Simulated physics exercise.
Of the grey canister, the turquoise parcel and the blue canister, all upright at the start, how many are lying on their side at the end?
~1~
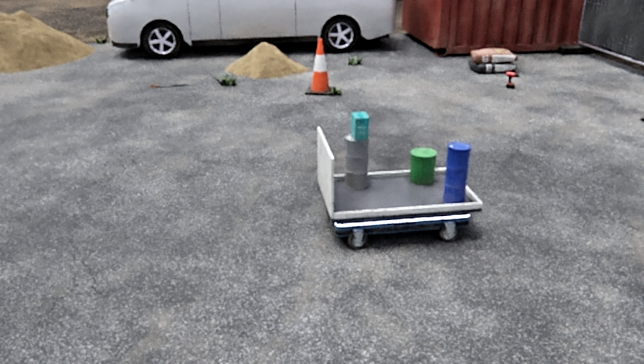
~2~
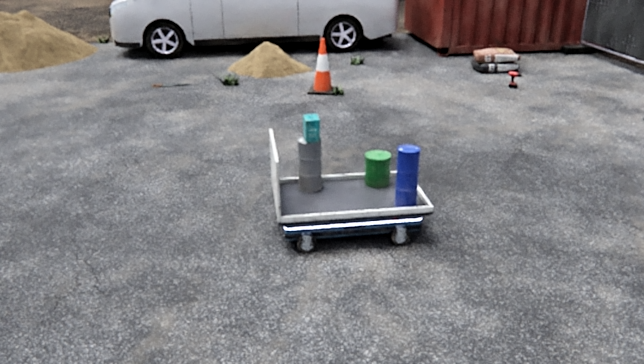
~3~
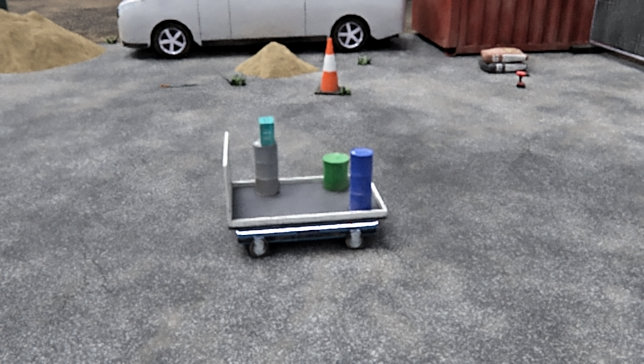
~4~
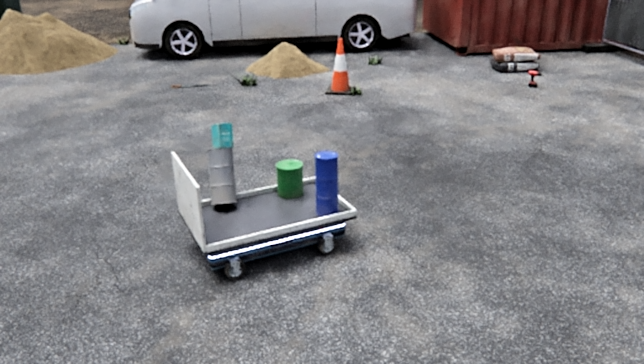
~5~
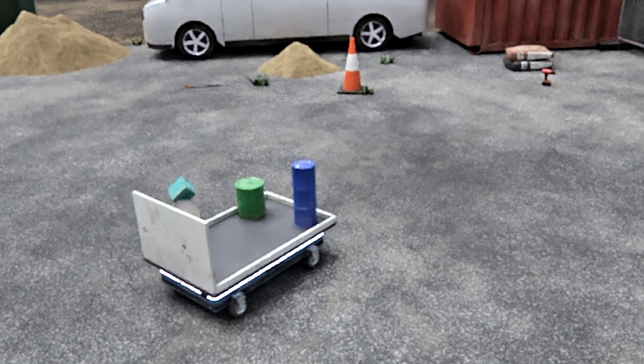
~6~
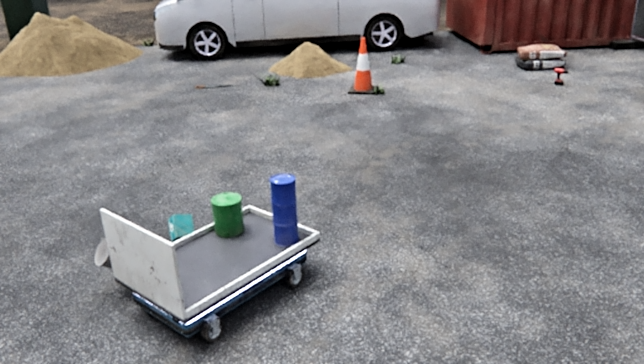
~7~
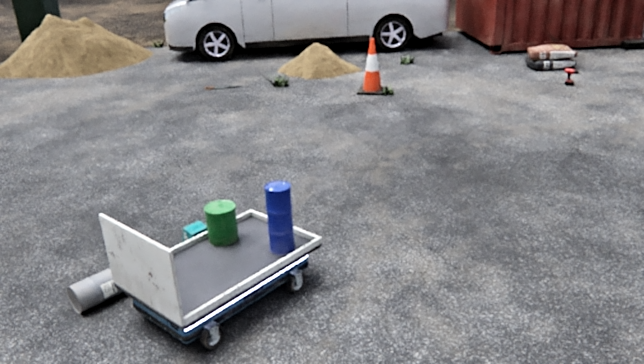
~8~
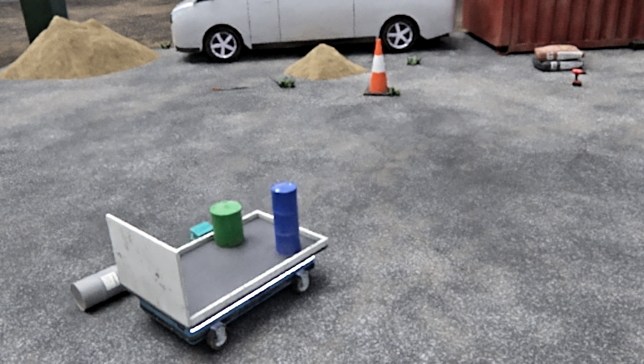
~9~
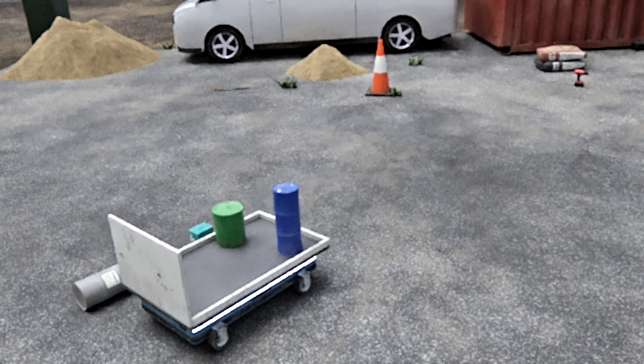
Just one of them, the grey canister, which ends up lying on its side on the ground beside the cart's tall board.
